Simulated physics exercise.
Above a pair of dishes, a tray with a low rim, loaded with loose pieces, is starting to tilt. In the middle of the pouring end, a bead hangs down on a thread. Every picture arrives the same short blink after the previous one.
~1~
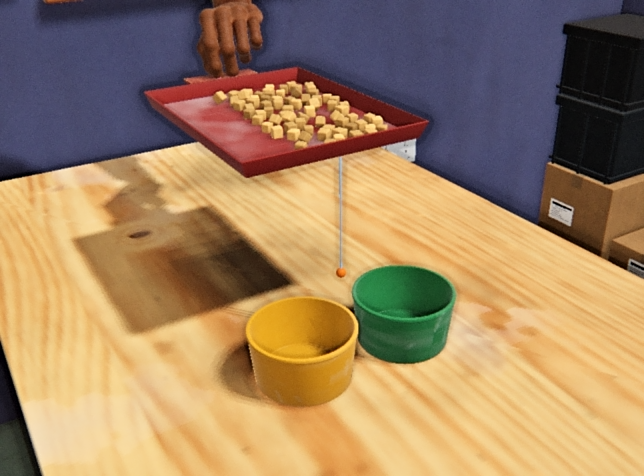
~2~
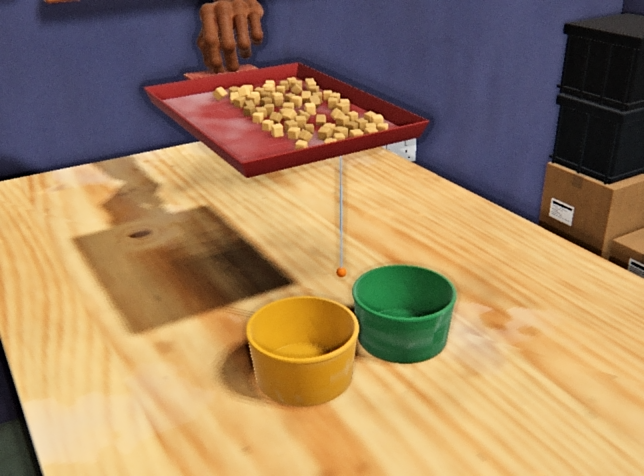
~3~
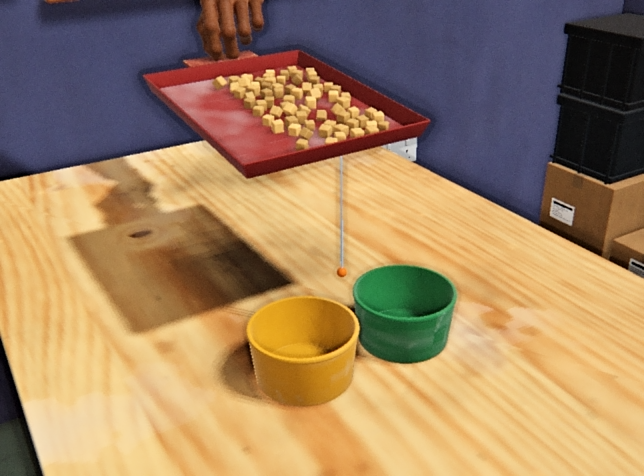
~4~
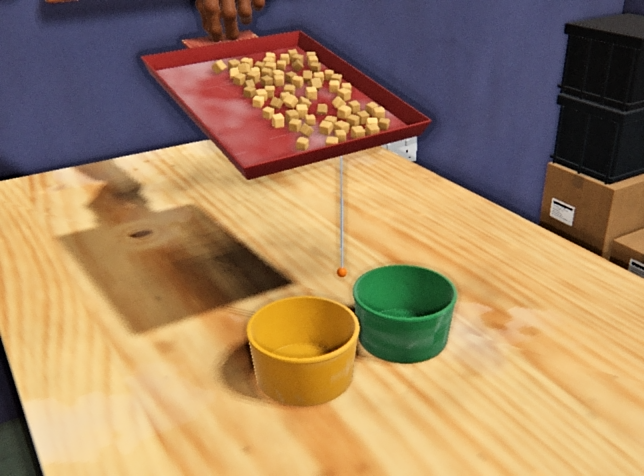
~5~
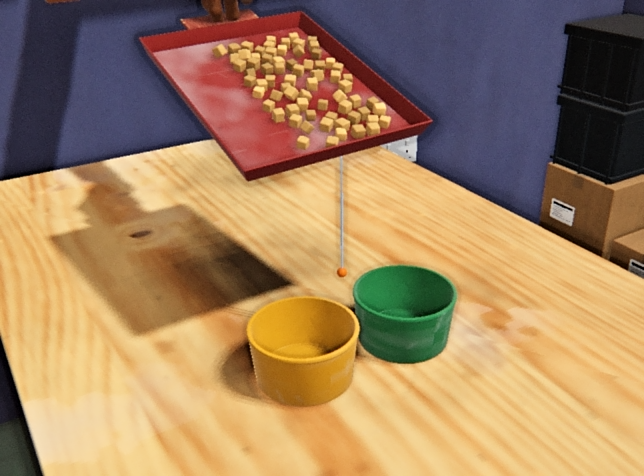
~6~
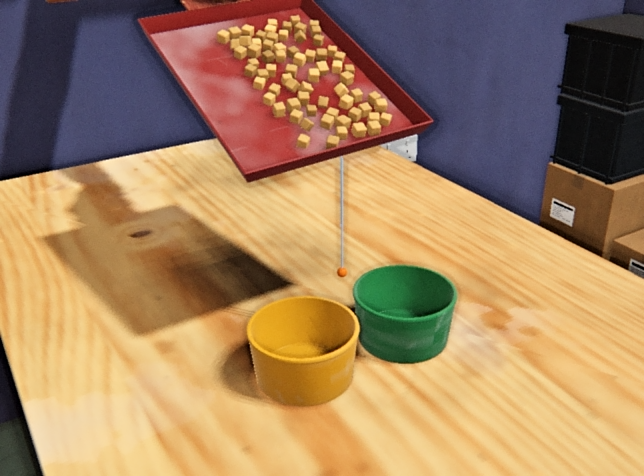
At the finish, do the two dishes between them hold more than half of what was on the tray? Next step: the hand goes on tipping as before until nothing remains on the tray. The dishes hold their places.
Yes.
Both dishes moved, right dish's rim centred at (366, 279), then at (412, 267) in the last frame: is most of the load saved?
For the two places in order: A minority share, a minority share.
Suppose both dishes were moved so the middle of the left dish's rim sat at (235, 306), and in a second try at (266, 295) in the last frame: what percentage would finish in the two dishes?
You'd get near 0 per cent and afterwards near 0 per cent.
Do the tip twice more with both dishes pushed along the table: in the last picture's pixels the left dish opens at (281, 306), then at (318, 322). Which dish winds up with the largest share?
Place 1: The one on the left side; place 2: The one on the left side.
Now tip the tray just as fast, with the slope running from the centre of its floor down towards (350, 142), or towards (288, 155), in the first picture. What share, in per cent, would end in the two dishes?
First heading roughly 60 %, second roughly 70 %.
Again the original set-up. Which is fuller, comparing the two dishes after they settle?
Of the two, the left-side one is the fuller.
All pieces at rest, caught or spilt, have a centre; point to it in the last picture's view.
(318, 367).
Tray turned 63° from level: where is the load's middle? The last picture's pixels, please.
(336, 129).
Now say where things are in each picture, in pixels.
Corners of the pouring end near (245, 159) and (420, 121), level; middle of the load near (288, 111), small wooden cubes; left dish near (330, 375); right dish near (434, 334); bead on its thread near (341, 273), in the first frame.
Corners of the pouring end near (246, 159) and (420, 120), level; middle of the load near (288, 109), in the second frame.
Corners of the pouring end near (247, 160) and (421, 120), tipped barely, lowest at the left corner; middle of the load near (289, 102), in the third frame.
Corners of the pouring end near (247, 162) and (422, 119), tipped a little, lowest at the left corner; middle of the load near (289, 91), in the fourth frame.
Corners of the pouring end near (248, 165) and (423, 119), tipped clearly, lowest at the left corner; middle of the load near (290, 81), in the fifth frame.
Corners of the pouring end near (249, 167) and (425, 119), tipped clearly, lowest at the left corner; middle of the load near (291, 71), a little on the move; left dish near (331, 375); right dish near (435, 334), in the sixth frame.
Shortly afterwards, tray tipped steeply; all but a few on the tray; only a few in the air.
Next, tray tipped past a quarter turn; near a third on the tray; near a quarter in the left dish; only a few in the right dish; a little outside both; near a quarter in the air.
Some moments later, tray tipped past a quarter turn; near two thirds in the left dish; near a quarter in the right dish; a little outside both.
In the end, tray tipped past a quarter turn; near two thirds in the left dish; near a quarter in the right dish; a little outside both.
